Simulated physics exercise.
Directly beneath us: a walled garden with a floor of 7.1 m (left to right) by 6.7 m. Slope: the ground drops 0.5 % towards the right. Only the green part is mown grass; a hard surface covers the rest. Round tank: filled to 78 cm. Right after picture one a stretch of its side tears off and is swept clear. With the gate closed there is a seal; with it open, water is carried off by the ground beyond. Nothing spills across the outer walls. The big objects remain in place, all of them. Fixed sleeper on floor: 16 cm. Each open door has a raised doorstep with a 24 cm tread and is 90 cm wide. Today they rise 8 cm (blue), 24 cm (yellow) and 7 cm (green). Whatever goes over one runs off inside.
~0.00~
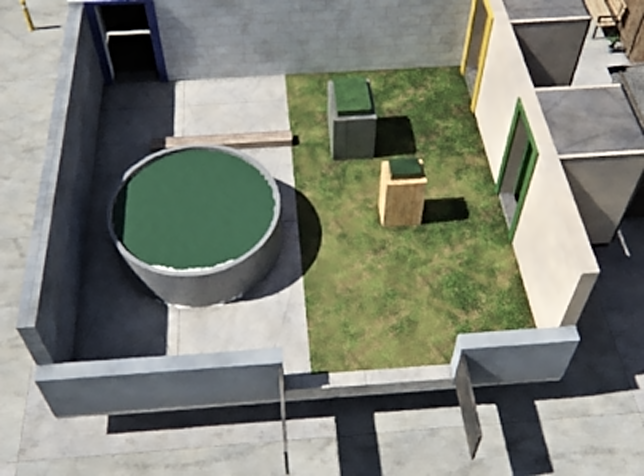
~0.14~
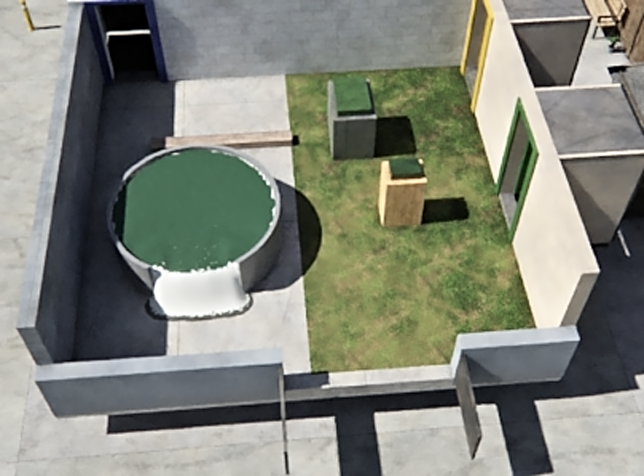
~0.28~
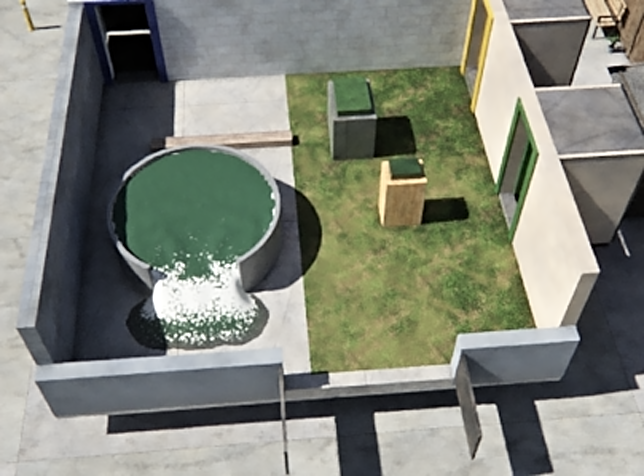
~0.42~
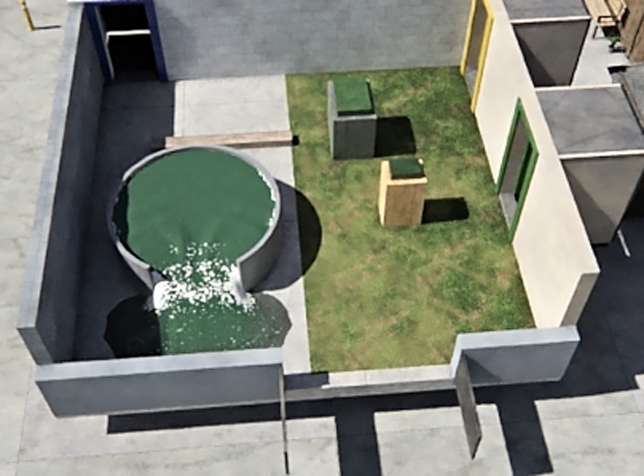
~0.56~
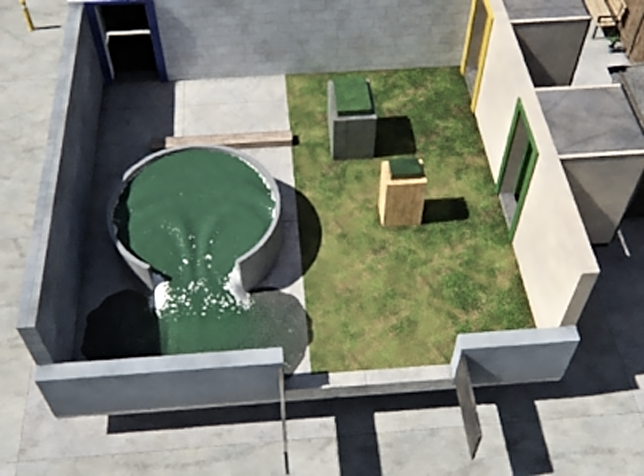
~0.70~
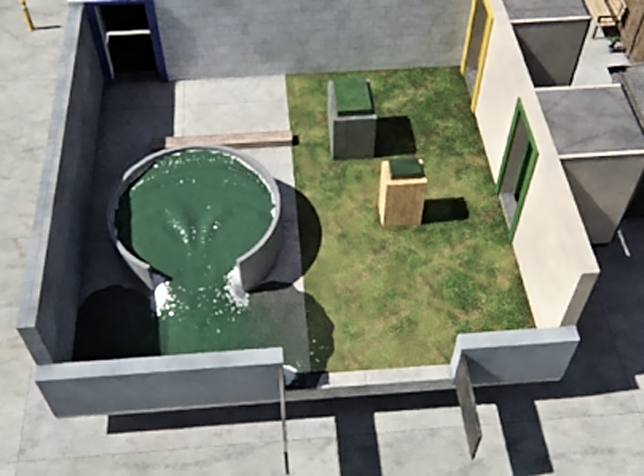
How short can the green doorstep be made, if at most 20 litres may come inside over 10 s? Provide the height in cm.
Roughly 6 cm, no lower.
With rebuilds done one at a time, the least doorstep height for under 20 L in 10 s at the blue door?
Blue door, minimum about 18 cm.
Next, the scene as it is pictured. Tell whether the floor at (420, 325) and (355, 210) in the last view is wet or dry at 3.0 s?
Taking them as asked: Awash, then spared.
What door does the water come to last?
That is the yellow door.
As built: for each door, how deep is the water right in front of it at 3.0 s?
Depths, in cm - blue: 0, yellow: 0, green: 0.
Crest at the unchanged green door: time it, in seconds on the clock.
Near 7.0 seconds.
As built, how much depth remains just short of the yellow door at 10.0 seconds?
4.0 cm.
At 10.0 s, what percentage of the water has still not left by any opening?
What remains is some 76 per cent of the water.
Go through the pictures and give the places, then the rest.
In the first frame, the round tank at (194, 209) is whole and still, 78 cm deep; the green door at (516, 176) is dry.
In the second frame, the front is at (240, 311), 0.3 m from the gap at (198, 295); 0.3 m2 of floor is wet, 78 cm left at the back.
In the third frame, the front is at (241, 340), 0.8 m from the gap at (198, 295); 1.4 m2 of floor is wet, 78 cm left at the back.
In the fourth frame, the gap is at (198, 296), the front 1.3 m out at a hidden place; the back of the round tank holds 78 cm.
In the fifth frame, the gap is at (198, 297), the front 1.7 m out at a hidden place; the back of the round tank holds 78 cm.
In the sixth frame, water pours out at (198, 296) and has run 2.0 m, to a hidden place; about 6 cm deep outside, 74 cm at the back; the green door at (516, 176), 5.4 m from the gap, is still 3.8 m from the nearest water.
After 1.4 s water covers 15 % of the floor, deepest (56 cm) near (70, 391); it has not reached the green door.
After 3.0 s water covers 40 % of the floor, deepest (41 cm) near (70, 391); it has not reached the green door.
After 10.0 s water covers 95 % of the floor, deepest (12 cm) near (126, 296); 8 cm at the green door, 9 litres in over its 7 cm doorstep.
At the green door as built, the water arrived by 4.4 s and peaked near 9 cm at 6.8 s.
Run again over the same 10 s with other heights there, 30 litres in over 5 cm, 8 litres over 7 cm. The limit of 20 litres is kept from about 6 cm up.
